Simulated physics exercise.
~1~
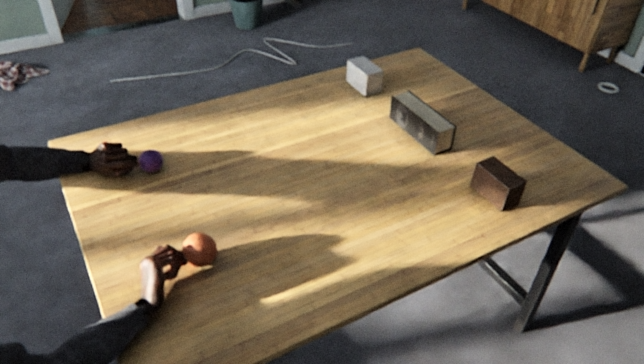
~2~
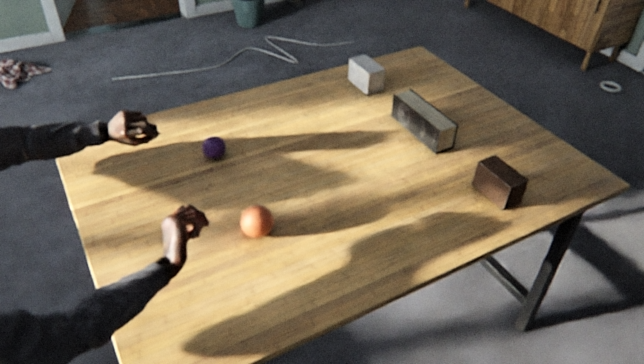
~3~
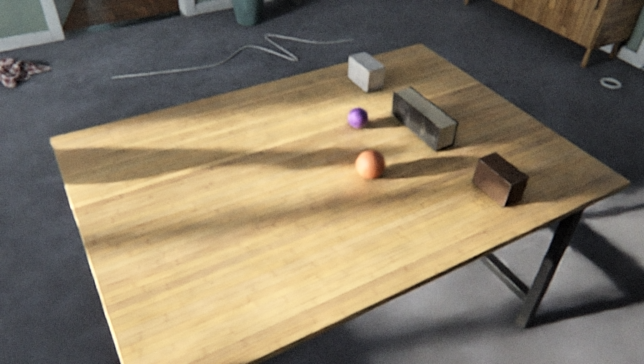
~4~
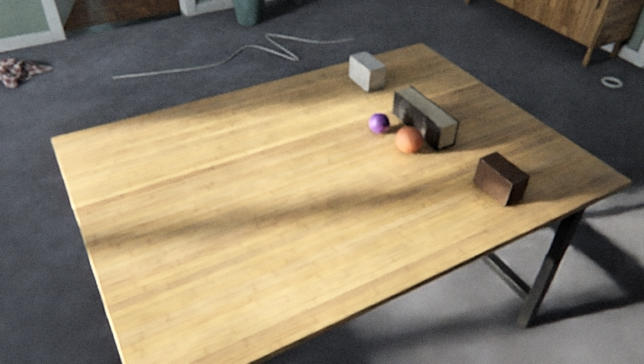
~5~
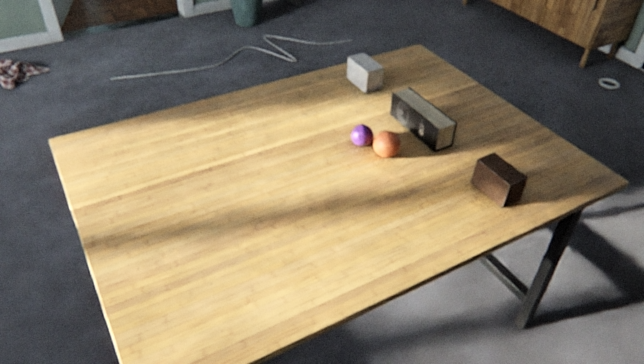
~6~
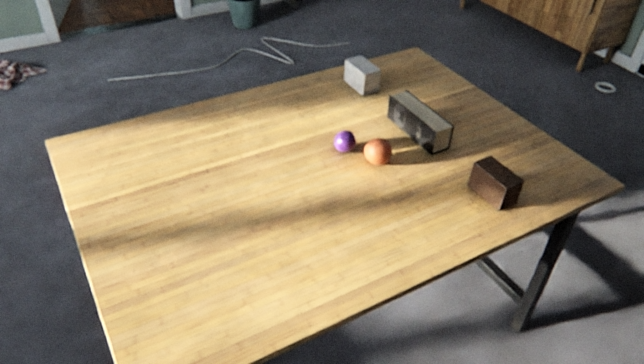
Purple ball and orange ball rolling from two hands across a wooden table, bouncing back off the dark middle block.
